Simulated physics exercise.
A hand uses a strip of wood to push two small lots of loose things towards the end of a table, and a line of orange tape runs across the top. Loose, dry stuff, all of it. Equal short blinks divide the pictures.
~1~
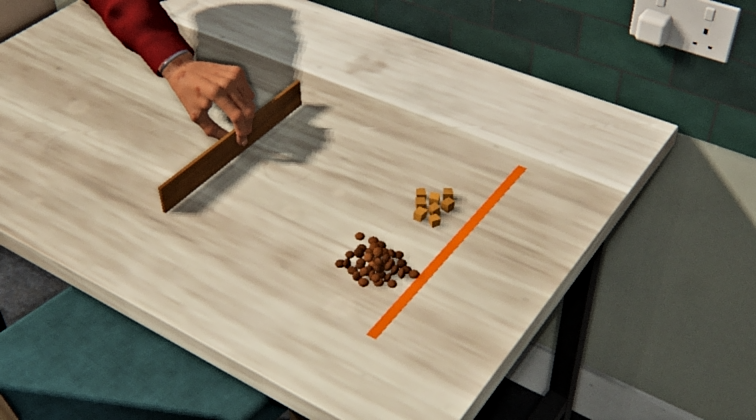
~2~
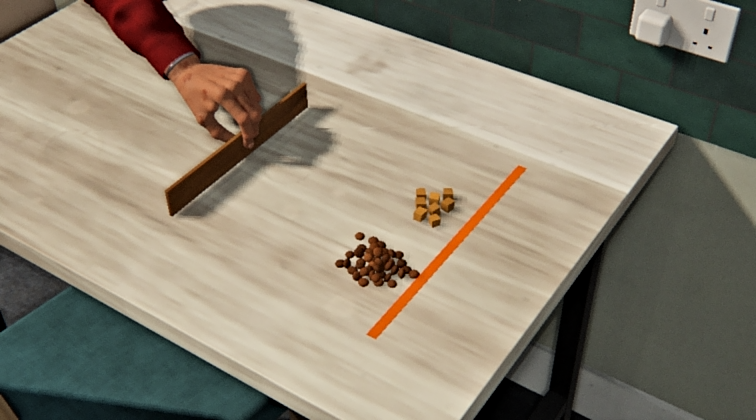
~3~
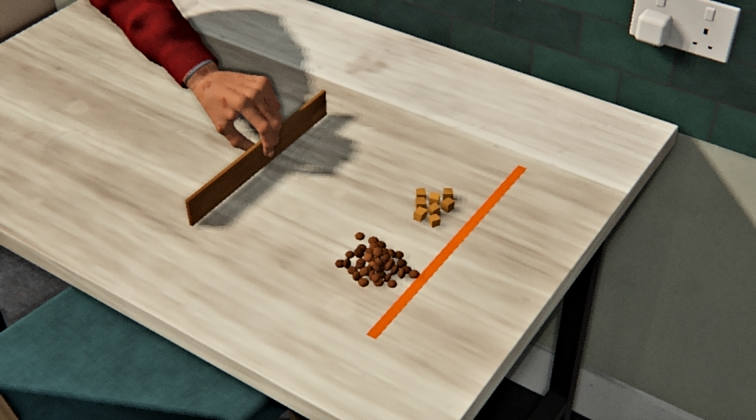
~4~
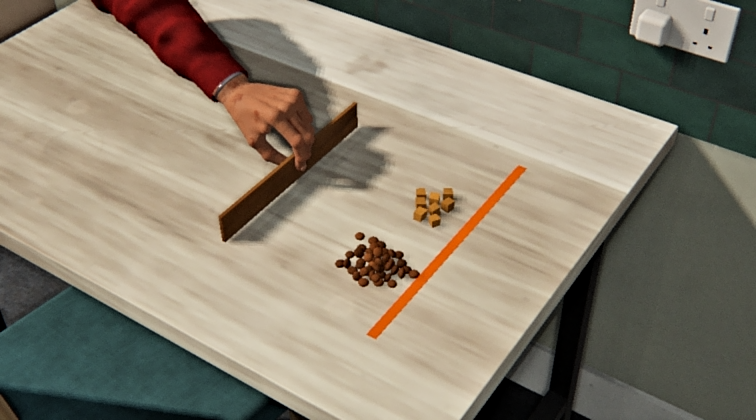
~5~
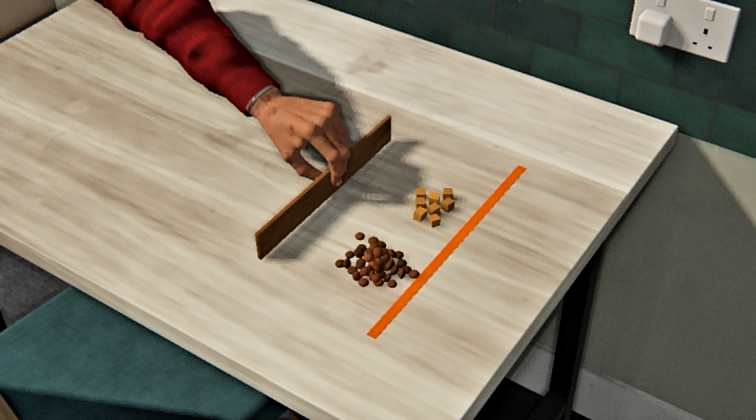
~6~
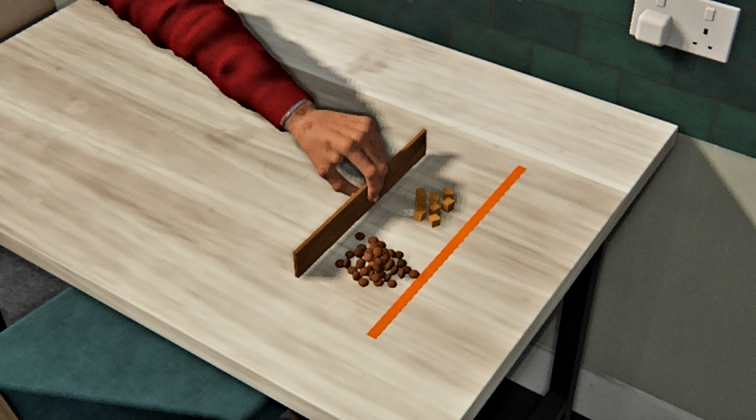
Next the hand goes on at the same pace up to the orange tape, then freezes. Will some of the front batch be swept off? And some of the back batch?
Front batch: Some is swept off. Back batch: Some is swept off.
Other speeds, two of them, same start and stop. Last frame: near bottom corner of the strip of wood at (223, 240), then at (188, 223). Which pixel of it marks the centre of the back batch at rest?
Near (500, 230) in the first try and near (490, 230) in the second.
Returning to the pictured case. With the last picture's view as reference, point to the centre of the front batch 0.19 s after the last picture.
I'd place its centre close to (462, 301).
Then, 0.08 s after the last picture, strip of wood still moving, near (418, 209); front batch all on the table, its front near (424, 278); back batch all on the table, its front near (470, 214).
Then, 0.19 s after the last picture, strip of wood stopped at the orange tape; front batch all on the table, its front near (483, 310); back batch all on the table, its front near (534, 239).
Then, 0.47 s after the last picture, strip of wood stopped at the orange tape; front batch about a quarter over the edge; back batch about a quarter over the edge.
At rest, strip of wood stopped at the orange tape; front batch about a quarter over the edge; back batch about half over the edge.
